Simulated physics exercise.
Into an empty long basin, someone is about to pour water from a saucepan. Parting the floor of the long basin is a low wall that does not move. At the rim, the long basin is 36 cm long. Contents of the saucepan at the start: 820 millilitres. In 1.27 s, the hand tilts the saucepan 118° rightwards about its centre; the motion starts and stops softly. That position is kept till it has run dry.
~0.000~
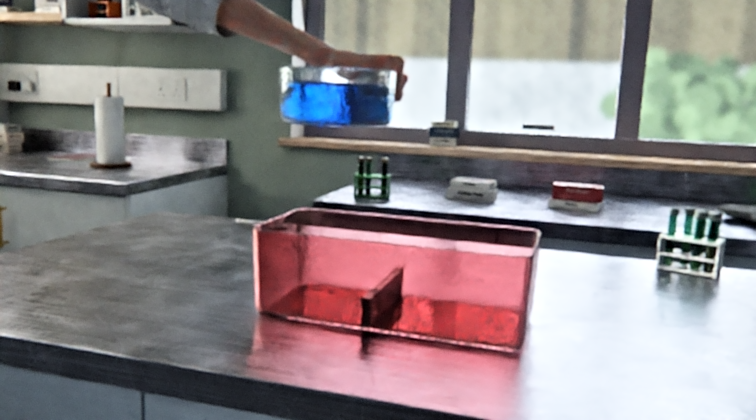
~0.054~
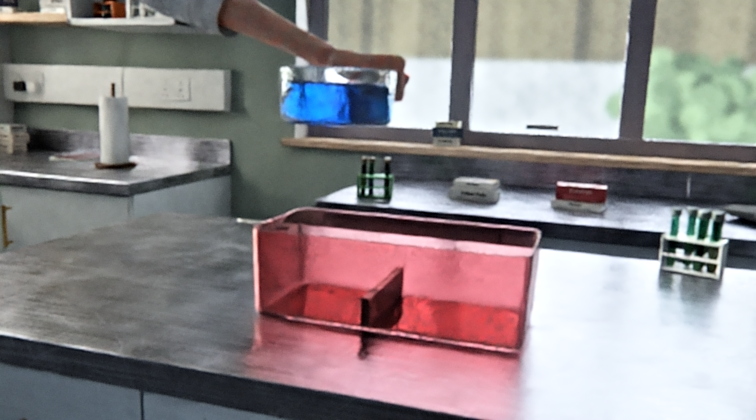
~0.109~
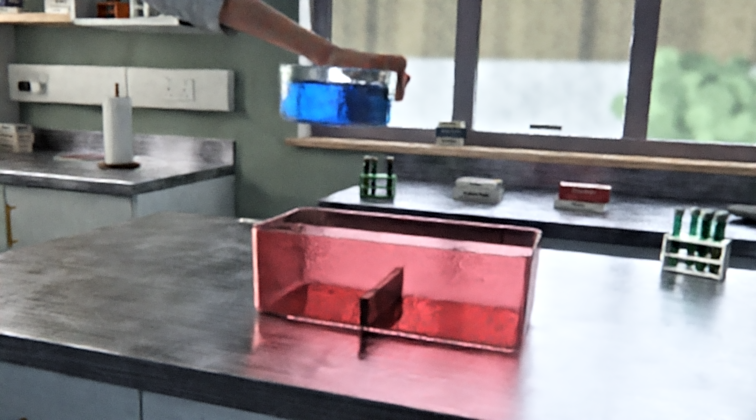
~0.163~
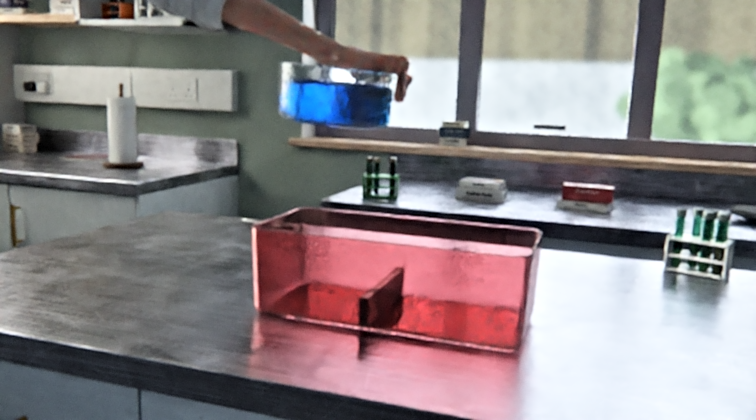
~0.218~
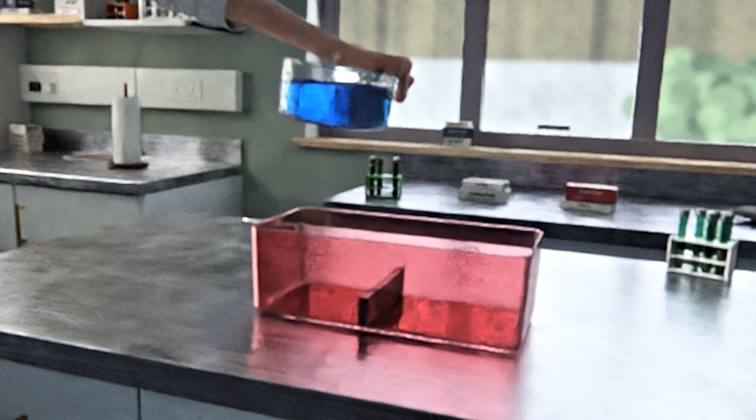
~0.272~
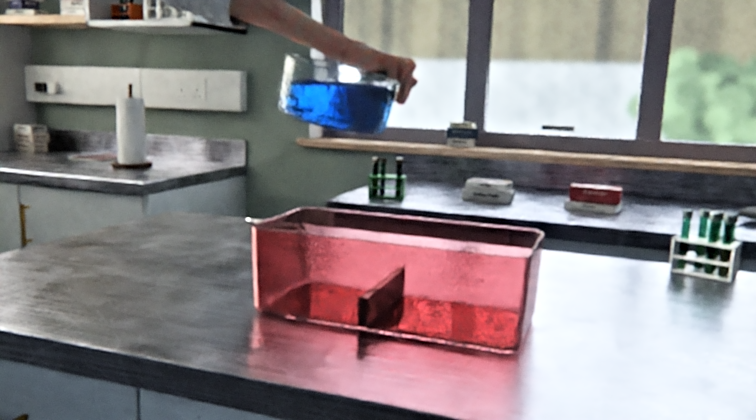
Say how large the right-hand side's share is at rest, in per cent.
Its share is roughly 86 per cent.
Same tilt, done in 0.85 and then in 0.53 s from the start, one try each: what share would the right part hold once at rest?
80 then 75 %.
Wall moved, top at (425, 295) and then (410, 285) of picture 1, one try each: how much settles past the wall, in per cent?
The first try gives 55 percent and the second 70 percent.
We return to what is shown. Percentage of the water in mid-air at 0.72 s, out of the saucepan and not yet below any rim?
Some 38 % is the figure.
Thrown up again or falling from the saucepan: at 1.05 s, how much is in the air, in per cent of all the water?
Roughly 9 per cent.
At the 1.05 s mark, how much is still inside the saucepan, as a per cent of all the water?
Around 5 in a hundred.
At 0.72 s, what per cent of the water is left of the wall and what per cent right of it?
Left roughly 0, right roughly 16.
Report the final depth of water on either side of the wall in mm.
Around 4 mm deep on the left, around 24 mm deep on the right.
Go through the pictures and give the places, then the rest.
In the first picture, it leans 0°; its right rim is at (392, 73); the water meets the walls at (290, 82) and (391, 86); the long basin's rim runs from (277, 219) to (537, 244); the wall's top is at (385, 283).
In the second picture, it leans 1°; its right rim is at (392, 73); the water meets the walls at (290, 82) and (391, 85).
In the third picture, it leans 2°; its right rim is at (392, 74); the water meets the walls at (290, 81) and (391, 86).
In the fourth picture, it leans 5°; its right rim is at (393, 77); the water meets the walls at (290, 81) and (392, 86).
In the fifth picture, it leans 8°; its right rim is at (394, 80); the water meets the walls at (291, 80) and (392, 86).
In the sixth picture, it leans 13°; its right rim is at (395, 85); the water meets the walls at (291, 81) and (393, 86).
Then, 0.72 s in, the tilt is 71° and 45 per cent is still to pour, 0 is left of the wall and 16 right of it.
Then, 1.05 s in, the tilt is 110° and 5 per cent is still to pour, 6 is left of the wall and 81 right of it.
Then, 1.40 s in, the tilt is 118° and 0 per cent is still to pour, 13 is left of the wall and 86 right of it.
Then, 1.77 s in, the tilt is 118° and 0 per cent is still to pour, 13 is left of the wall and 86 right of it.
Finally, 13 per cent lies left of the wall, 86 right of it and 1 outside.
